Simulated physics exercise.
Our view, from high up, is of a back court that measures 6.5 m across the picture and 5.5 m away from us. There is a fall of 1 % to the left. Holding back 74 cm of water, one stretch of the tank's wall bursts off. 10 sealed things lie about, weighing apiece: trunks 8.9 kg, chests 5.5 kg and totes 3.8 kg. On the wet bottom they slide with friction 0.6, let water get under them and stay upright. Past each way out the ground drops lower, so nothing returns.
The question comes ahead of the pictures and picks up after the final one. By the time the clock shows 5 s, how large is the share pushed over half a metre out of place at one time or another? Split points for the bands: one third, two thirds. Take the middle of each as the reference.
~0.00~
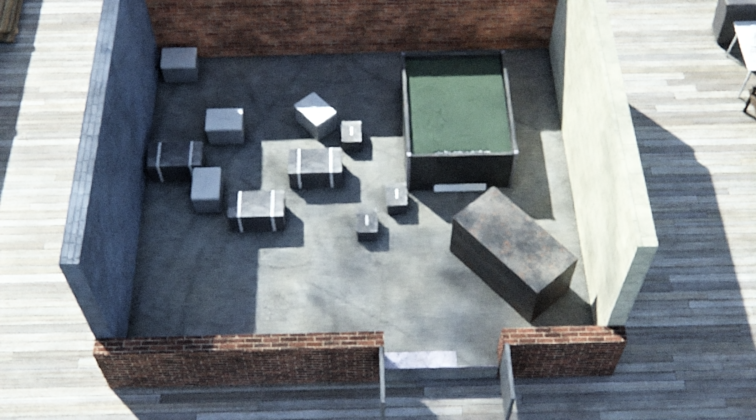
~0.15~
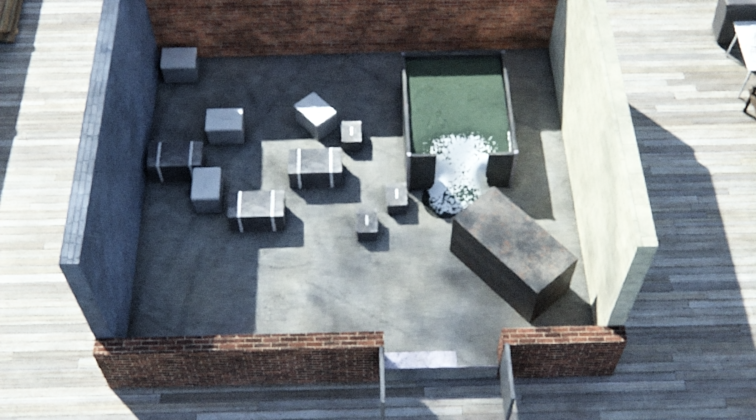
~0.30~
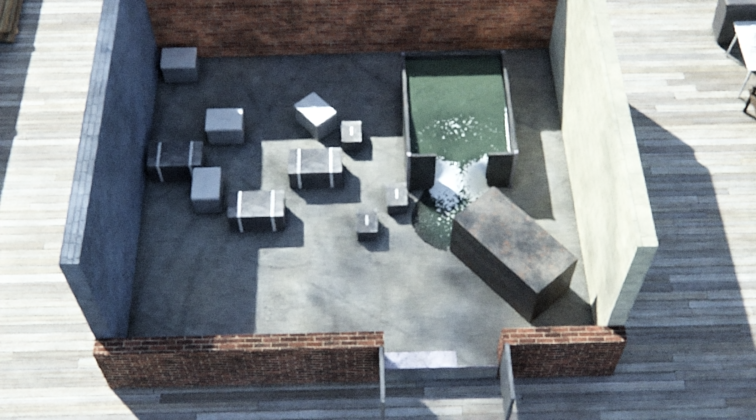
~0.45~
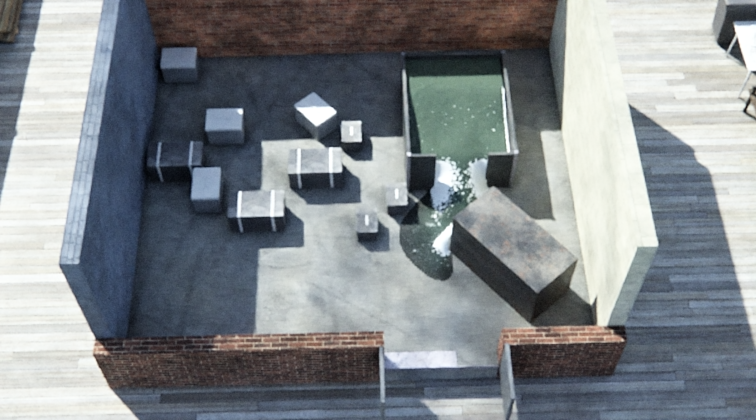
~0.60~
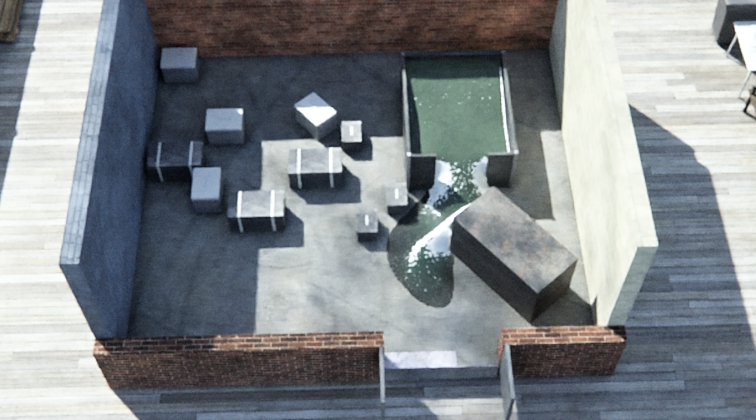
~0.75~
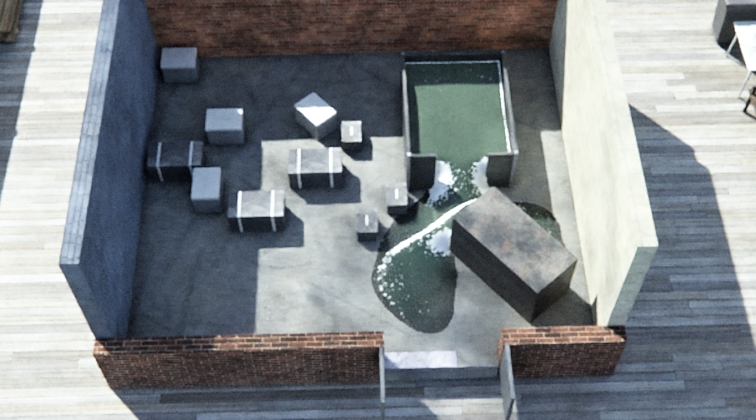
My call: Under one third.
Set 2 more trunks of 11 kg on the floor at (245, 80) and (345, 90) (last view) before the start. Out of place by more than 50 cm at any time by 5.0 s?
Taking them in order: Below the mark and below the mark.
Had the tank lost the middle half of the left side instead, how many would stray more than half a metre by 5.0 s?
Then it comes to 8.
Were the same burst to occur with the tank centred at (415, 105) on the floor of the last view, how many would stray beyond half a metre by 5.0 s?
Then 3 of them would.
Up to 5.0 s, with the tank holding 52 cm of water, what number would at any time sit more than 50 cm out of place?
The answer would then be 1.
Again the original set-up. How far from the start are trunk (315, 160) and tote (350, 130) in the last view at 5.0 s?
The first is off by 0 cm, the second by 0 cm.
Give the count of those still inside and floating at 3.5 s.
At that time, 0.
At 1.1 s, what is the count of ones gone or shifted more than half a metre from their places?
By then 0.
After 1.1 s 0 of 10 are over 50 cm from their spots; 0 afloat.
After 2.2 s 1 of 10 are over 50 cm from their spots; 0 afloat.
After 3.5 s 1 of 10 are over 50 cm from their spots; 0 afloat.
After 5.0 s 2 of 10 are over 50 cm from their spots, and 2 have been at some point; 2 afloat.
